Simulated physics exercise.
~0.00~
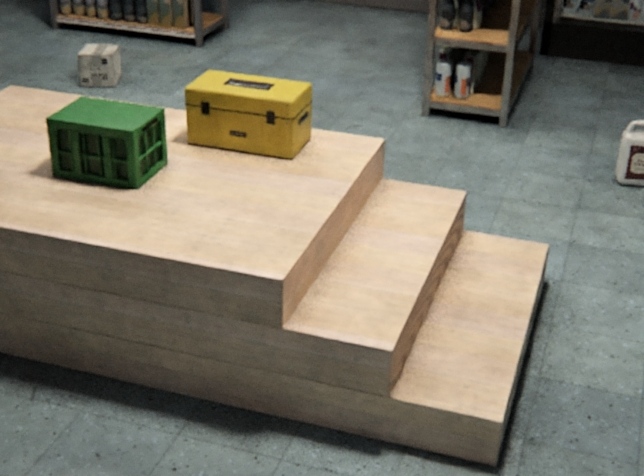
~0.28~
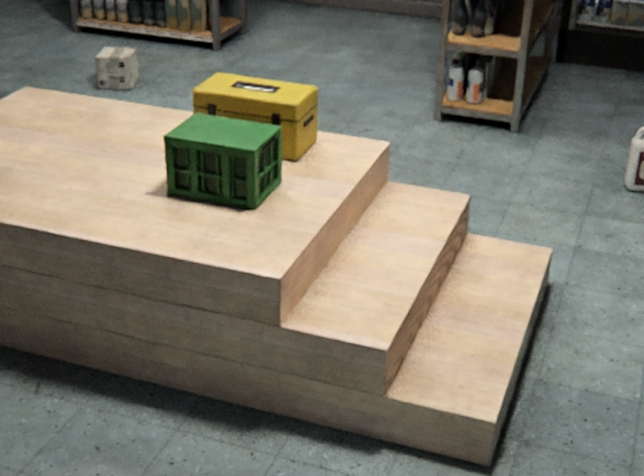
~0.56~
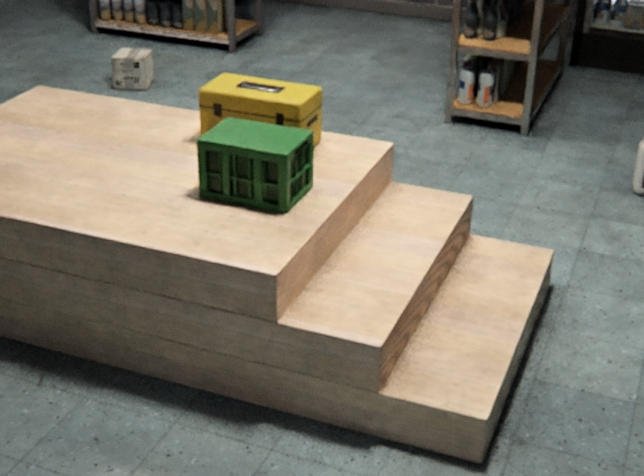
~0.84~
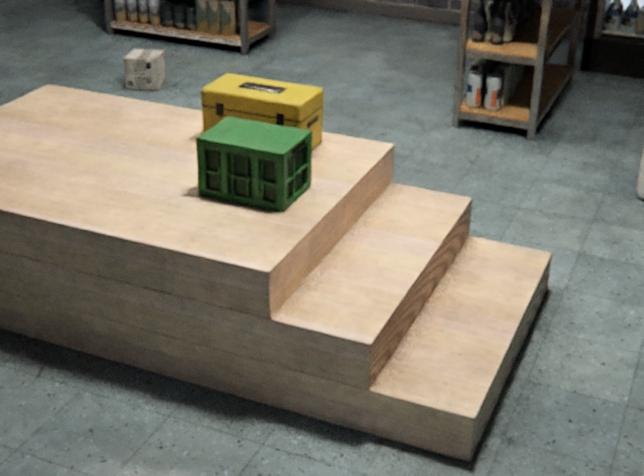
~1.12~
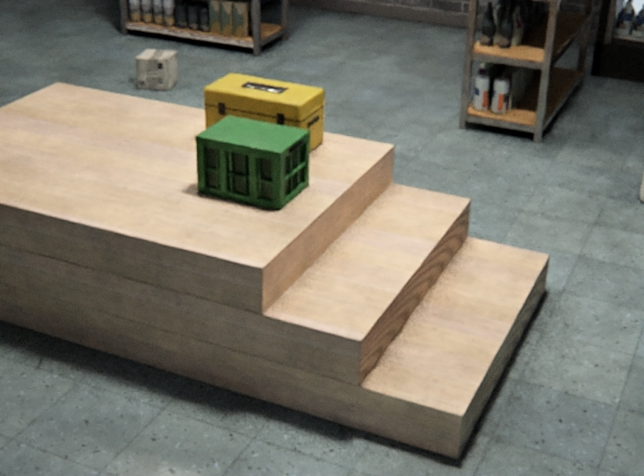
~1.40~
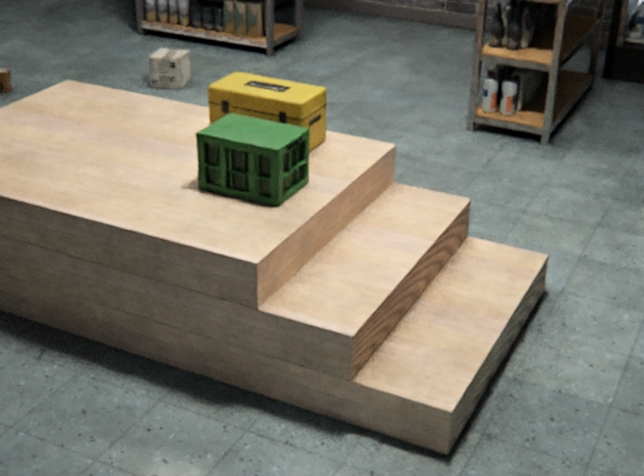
On a low stepped platform, a green crate slides right and stops before a yellow toolbox.
